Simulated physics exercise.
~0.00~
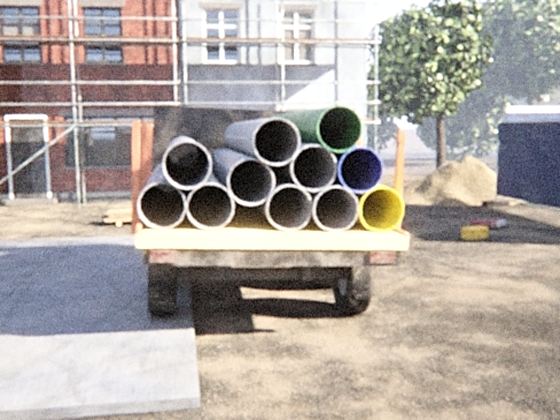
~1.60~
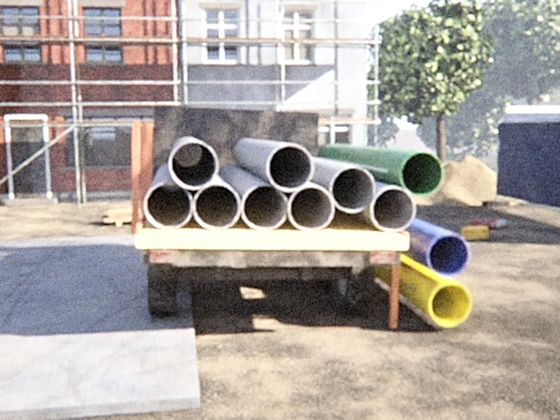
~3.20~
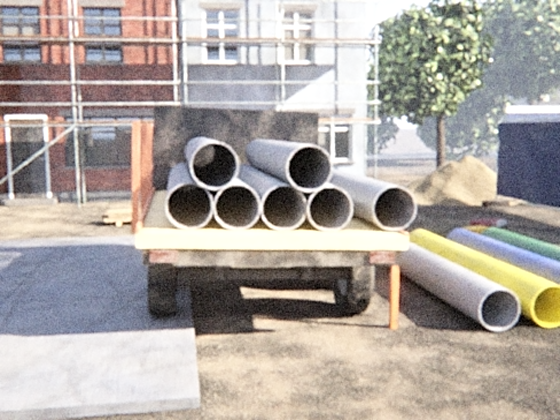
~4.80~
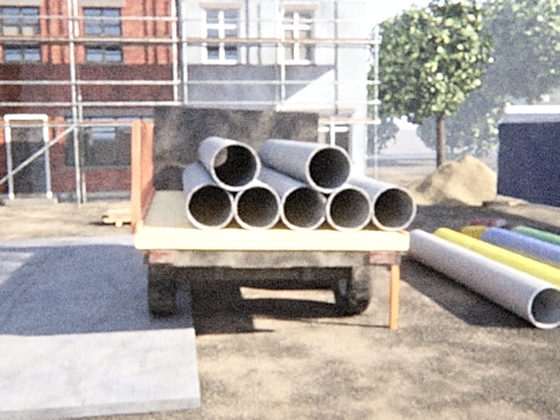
At the start, a stack of hollow plastic pipes, mostly grey with one yellow, one blue and one green, sits on the flat deck of a parked trailer seen from behind. The posts on the right side swing down, while those on the left hold. The yellow and blue pipes drop over the right edge, and the green one rolls out after them as the grey stack slumps. A grey pipe also goes over, and all four roll away to the right. The remaining grey pipes stay on the deck, five below and two on top.
